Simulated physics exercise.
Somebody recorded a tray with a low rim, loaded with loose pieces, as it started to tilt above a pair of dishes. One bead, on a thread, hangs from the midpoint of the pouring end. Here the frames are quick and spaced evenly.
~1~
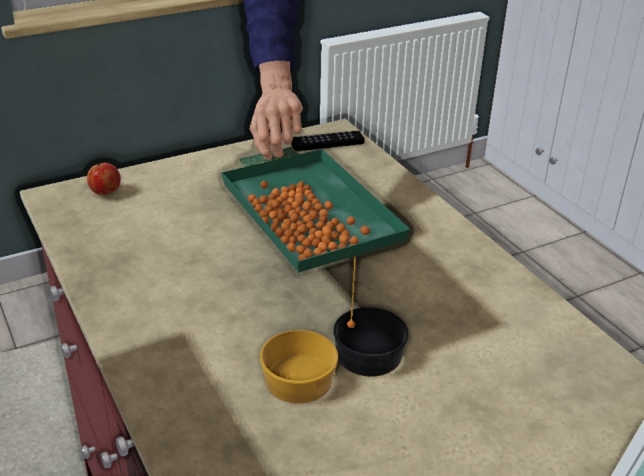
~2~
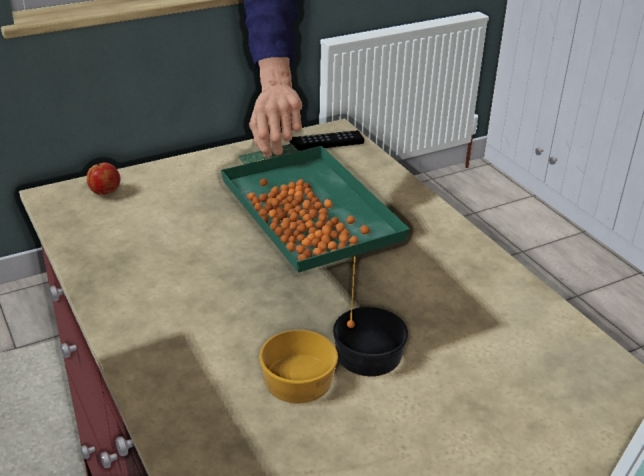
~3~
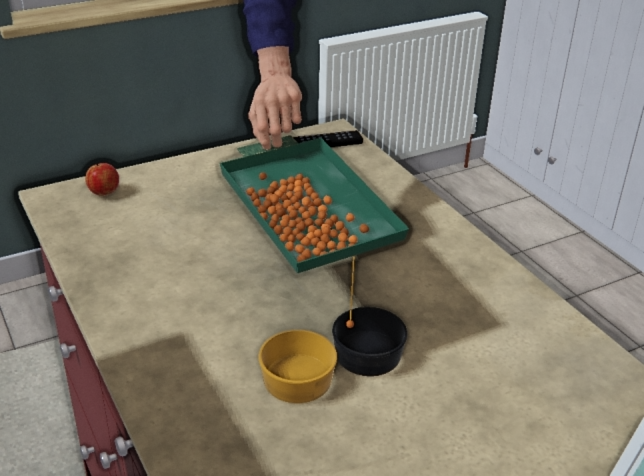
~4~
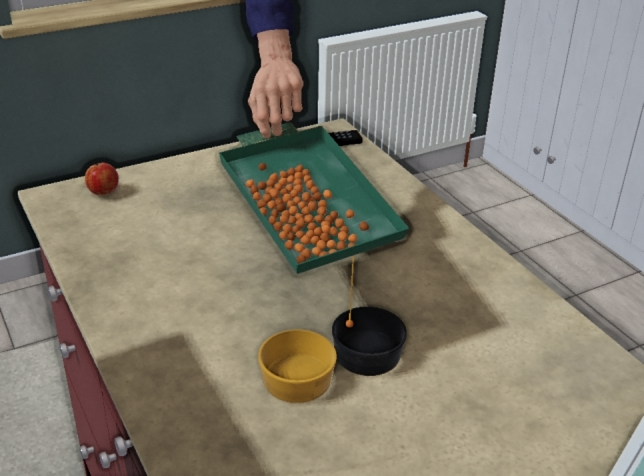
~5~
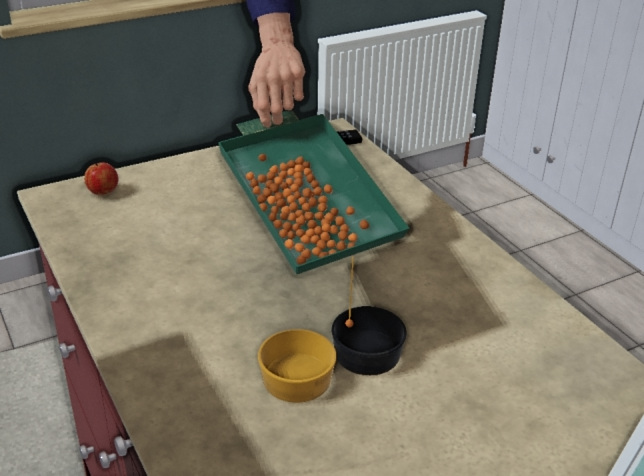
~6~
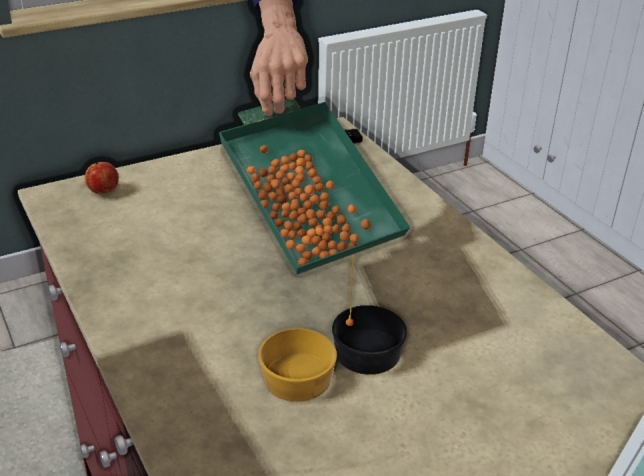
A hand in a dark blue sleeve holds the far end of a green tray of orange-brown coated peanuts above a beige kitchen worktop, seen from above by a still camera. Below the near edge, a bead hangs on a thread over a yellow dish at left and a black one at right, with a red apple far left. The hand slowly raises the far end, steepening the tray slightly toward its lower left corner.
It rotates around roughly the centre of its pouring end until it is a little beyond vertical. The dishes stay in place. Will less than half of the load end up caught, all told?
Yes, only the minority of it is caught.
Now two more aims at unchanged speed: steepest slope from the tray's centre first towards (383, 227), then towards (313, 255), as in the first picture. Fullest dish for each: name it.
One gives the rightmost dish and two gives the leftmost dish.
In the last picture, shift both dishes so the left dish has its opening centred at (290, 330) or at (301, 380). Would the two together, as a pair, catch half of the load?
Well, a minority share the first time and a majority share the next.
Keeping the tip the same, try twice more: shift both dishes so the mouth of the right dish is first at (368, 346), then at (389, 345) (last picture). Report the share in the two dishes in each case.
70, then 80 %.
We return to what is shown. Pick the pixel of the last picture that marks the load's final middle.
Roughly at (332, 415), give or take.
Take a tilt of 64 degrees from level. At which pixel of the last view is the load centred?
The middle of the pieces shows up near (320, 226).
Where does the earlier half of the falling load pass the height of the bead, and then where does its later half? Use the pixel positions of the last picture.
The first part passes (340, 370); everything after passes (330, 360).
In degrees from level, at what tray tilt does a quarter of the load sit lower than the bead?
Approx. reading: About 120°.
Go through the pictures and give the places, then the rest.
In the first picture, corners of the pouring end at (299, 260) and (407, 228), level; middle of the load at (295, 219), coated peanuts; left dish at (316, 388); right dish at (389, 362); bead on its thread at (351, 324).
In the second picture, corners of the pouring end at (299, 260) and (406, 228), level; middle of the load at (295, 218).
In the third picture, corners of the pouring end at (298, 261) and (406, 228), tipped barely, lowest at the left corner; middle of the load at (294, 215).
In the fourth picture, corners of the pouring end at (298, 263) and (406, 227), tipped a little, lowest at the left corner; middle of the load at (294, 210).
In the fifth picture, corners of the pouring end at (298, 264) and (406, 227), tipped clearly, lowest at the left corner; middle of the load at (294, 206).
In the sixth picture, corners of the pouring end at (298, 265) and (407, 226), tipped clearly, lowest at the left corner; middle of the load at (295, 203); left dish at (315, 387); right dish at (388, 360).
Soon after the last picture, tray tipped steeply; nearly all on the tray; a stray few in the air.
A little later, tray tipped past a quarter turn; nearly all on the tray; a stray few in the left dish; a stray few outside both.
Later still, tray tipped past a quarter turn; about a quarter in the left dish; a stray few in the right dish; most outside both.
At rest, tray tipped past a quarter turn; about a quarter in the left dish; a stray few in the right dish; most outside both.
